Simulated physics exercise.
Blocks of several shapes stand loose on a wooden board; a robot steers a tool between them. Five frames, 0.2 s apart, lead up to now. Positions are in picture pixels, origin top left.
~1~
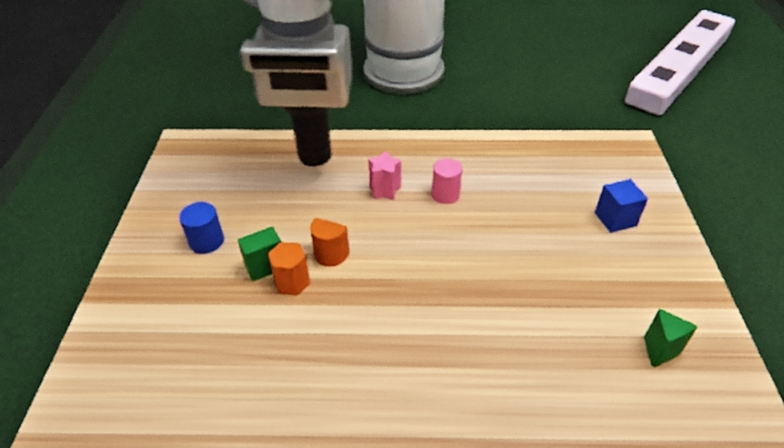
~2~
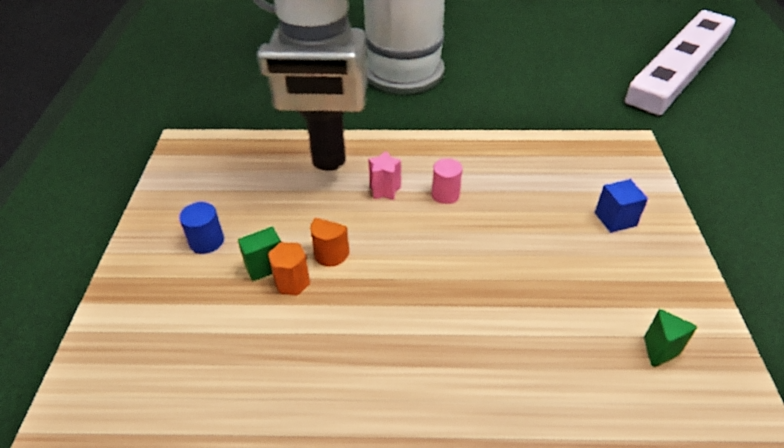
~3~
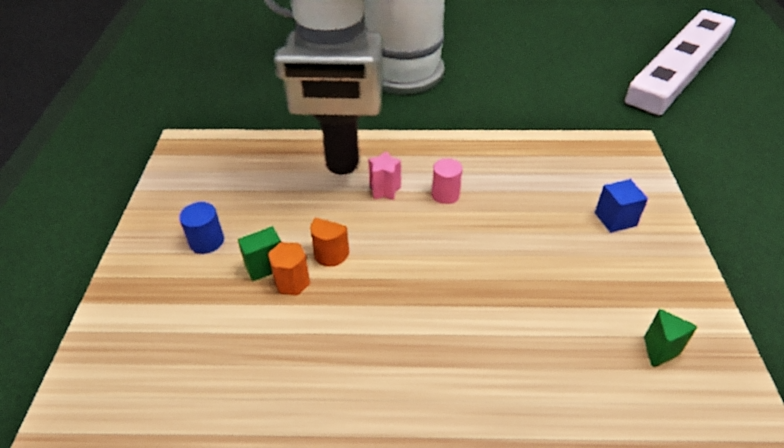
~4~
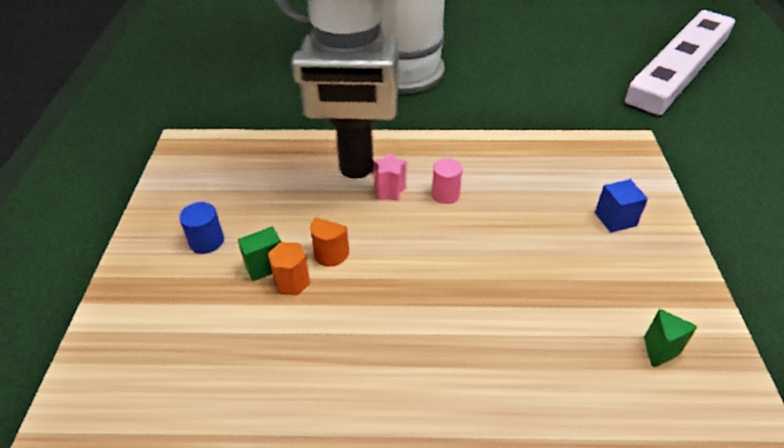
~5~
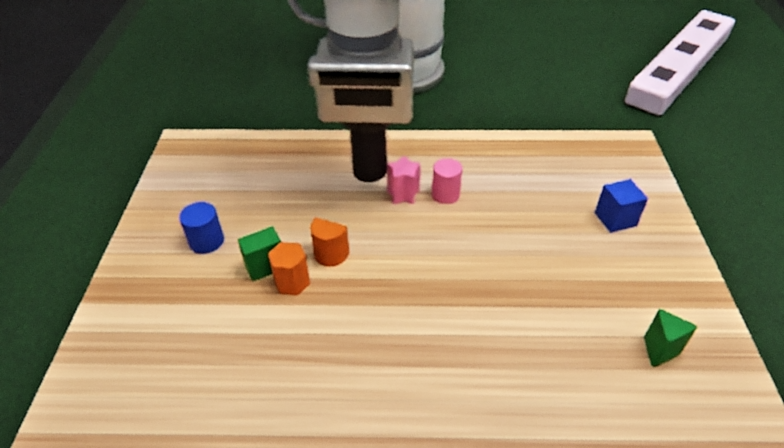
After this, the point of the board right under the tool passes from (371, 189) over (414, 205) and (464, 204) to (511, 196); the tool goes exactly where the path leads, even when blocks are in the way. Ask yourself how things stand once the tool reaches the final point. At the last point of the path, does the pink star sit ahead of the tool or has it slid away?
At the end of the path, the tool is still pushing the pink star ahead of it.
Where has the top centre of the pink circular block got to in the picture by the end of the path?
I'd say the pink circular block ends with its top centre at (517, 148).
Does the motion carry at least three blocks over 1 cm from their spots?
Going by the path, no.
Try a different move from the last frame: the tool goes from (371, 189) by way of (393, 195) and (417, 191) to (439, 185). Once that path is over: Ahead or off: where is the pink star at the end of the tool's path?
I'd say it is still being pushed.
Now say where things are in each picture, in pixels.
The first frame shows tool tip (315, 157); block tops, pink star (384, 162); pink circular block (448, 167).
The second frame shows tool (329, 161); blocks unchanged.
The third frame shows tool (343, 165); blocks unchanged.
The fourth frame shows tool (357, 169); pink star (390, 163).
The fifth frame shows tool (370, 172); pink star (404, 167); pink circular block (448, 167).
The first path, step by step. One third of the way, tool (416, 188); pink star (449, 173), turned 50° anticlockwise; pink circular block (471, 163).
Two thirds of the way, tool (467, 187); pink star (498, 172), turned 65° anticlockwise; pink circular block (506, 153).
At the end, tool (514, 179); pink star (546, 165), turned 65° anticlockwise; pink circular block (517, 148).
